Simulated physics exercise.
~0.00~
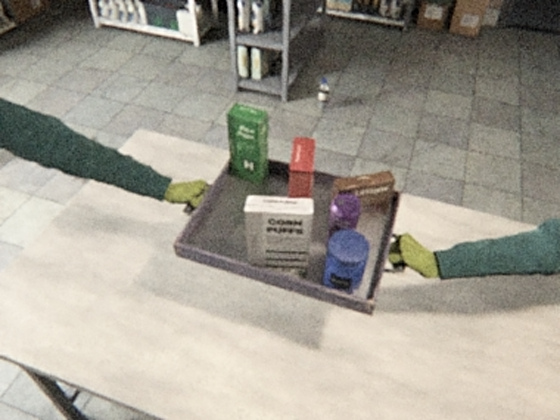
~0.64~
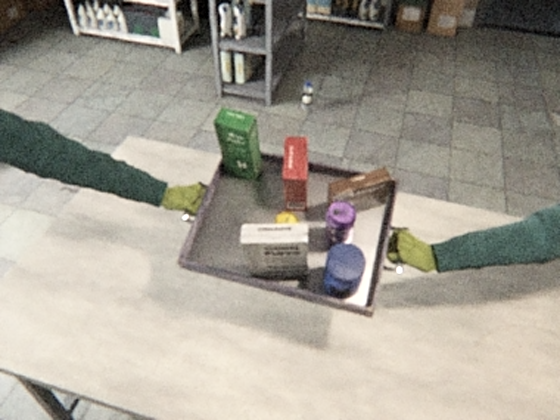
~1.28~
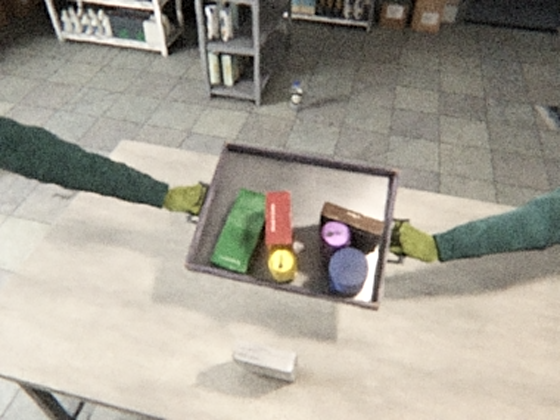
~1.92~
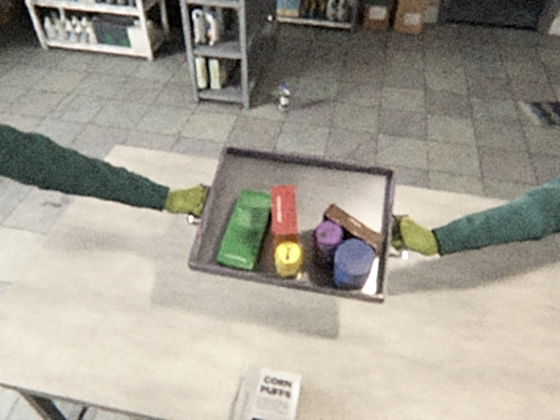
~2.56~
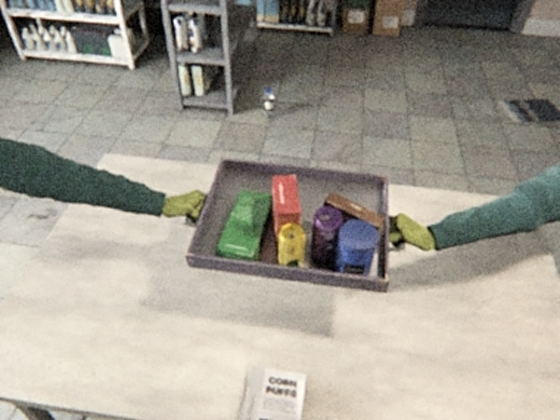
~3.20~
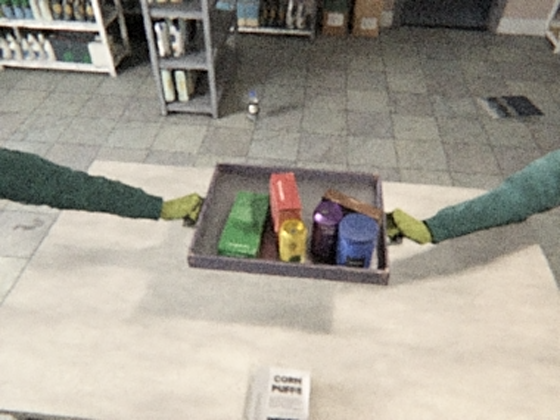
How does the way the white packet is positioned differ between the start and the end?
At the start the white packet stands upright on the tray, and at the end it lies on its side on the table.
